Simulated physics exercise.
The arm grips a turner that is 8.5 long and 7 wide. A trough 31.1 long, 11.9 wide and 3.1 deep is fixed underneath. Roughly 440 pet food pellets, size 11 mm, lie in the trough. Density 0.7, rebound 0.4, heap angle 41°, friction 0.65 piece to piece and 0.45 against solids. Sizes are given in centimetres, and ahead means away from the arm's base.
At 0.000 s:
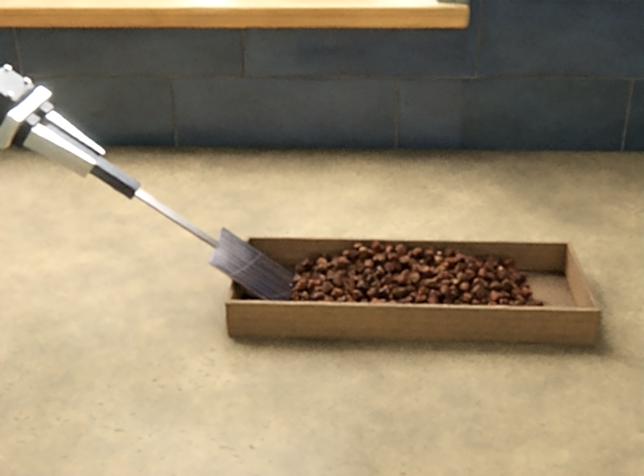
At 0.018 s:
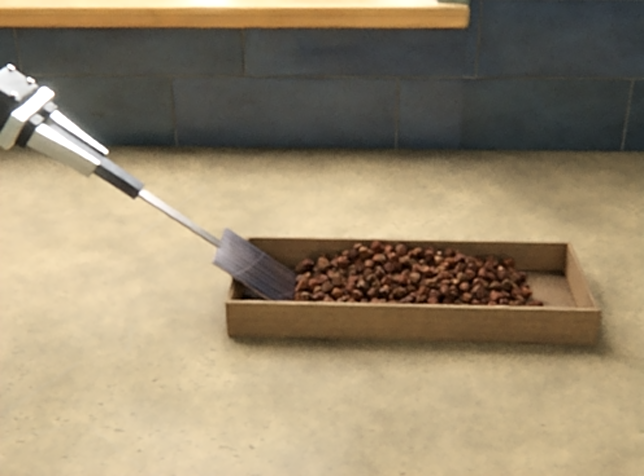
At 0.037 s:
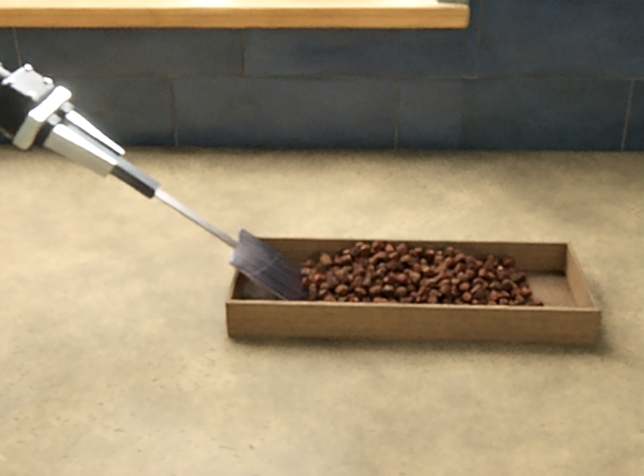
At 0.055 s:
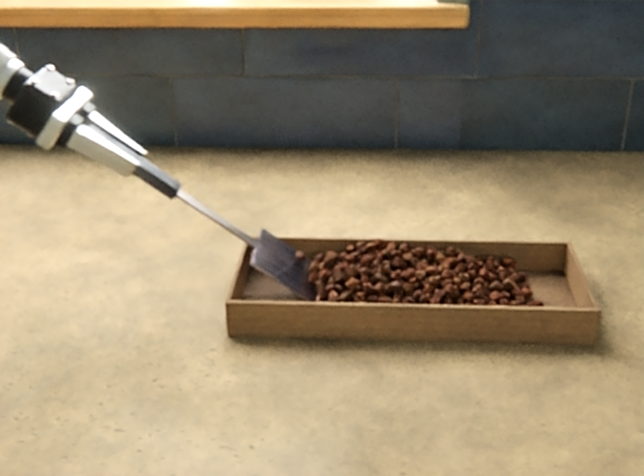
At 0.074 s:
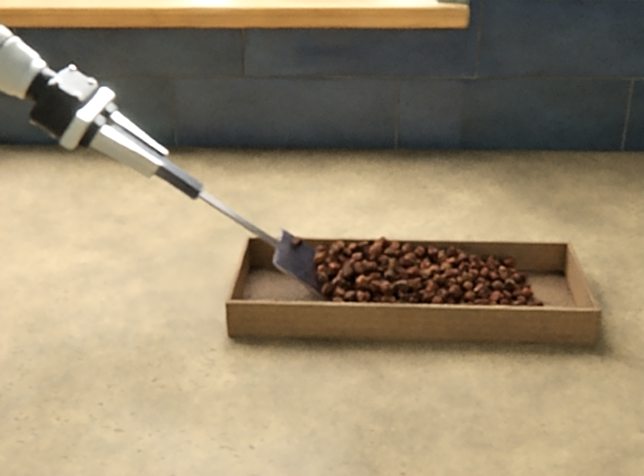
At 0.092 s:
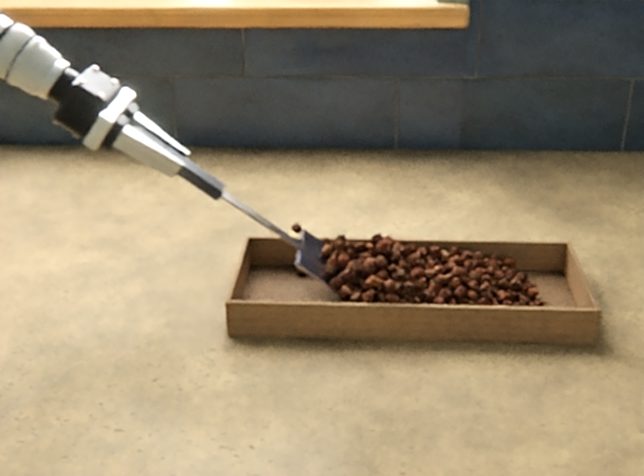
Robotic arm pushing a turner rightward through a shallow wooden trough, nudging brown pellets into a slightly higher heap.
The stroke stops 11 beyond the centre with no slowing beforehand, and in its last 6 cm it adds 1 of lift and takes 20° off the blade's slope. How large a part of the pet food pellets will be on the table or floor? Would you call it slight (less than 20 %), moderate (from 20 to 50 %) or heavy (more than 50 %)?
I would call it slight.
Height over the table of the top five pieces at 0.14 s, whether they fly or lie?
Estimated height above table: Approx. 7 cm.
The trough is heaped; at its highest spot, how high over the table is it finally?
It reaches around 5.0 cm.
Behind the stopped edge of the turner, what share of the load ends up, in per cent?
Estimated share: Close to 55 %.
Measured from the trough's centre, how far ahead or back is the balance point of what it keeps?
It sits some 8.0 centimetres ahead of centre.
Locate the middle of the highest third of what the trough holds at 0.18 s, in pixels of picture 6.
(447, 261).
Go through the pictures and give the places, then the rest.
Turner top edge at (216, 244), sloping 37°; upper third of the load around (404, 279), from x 285 to 540, top at y 245; 445 in the trough, in the first frame.
Turner top edge at (219, 244), sloping 37°; upper third of the load around (404, 279), from x 285 to 540, top at y 245, in the second frame.
Turner top edge at (235, 245), sloping 37°; upper third of the load around (397, 278), from x 285 to 540, top at y 245, in the third frame.
Turner top edge at (256, 245), sloping 37°; upper third of the load around (394, 274), from x 285 to 540, top at y 245, in the fourth frame.
Turner top edge at (278, 245), sloping 37°; upper third of the load around (393, 272), from x 285 to 540, top at y 240, in the fifth frame.
Turner top edge at (299, 246), sloping 37°; upper third of the load around (390, 268), from x 285 to 540, top at y 230; 445 in the trough, in the sixth frame.
By 0.14 s, sloping 37°, highest piece 9 above the table; 442 in the trough, 3 on the blade or in flight.
By 0.18 s, sloping 32°, highest piece 9 above the table; 439 in the trough, 1 on the table or floor, 5 on the blade or in flight.
By 0.40 s, sloping 17°, highest piece 5 above the table; 389 in the trough, 54 on the table or floor, 2 on the blade or in flight.
By 1.45 s, sloping 17°, highest piece 5 above the table; 388 in the trough, 57 on the table or floor.
Final count, 388 in the trough, 57 on the table or floor. That is 13 % on the table or floor.
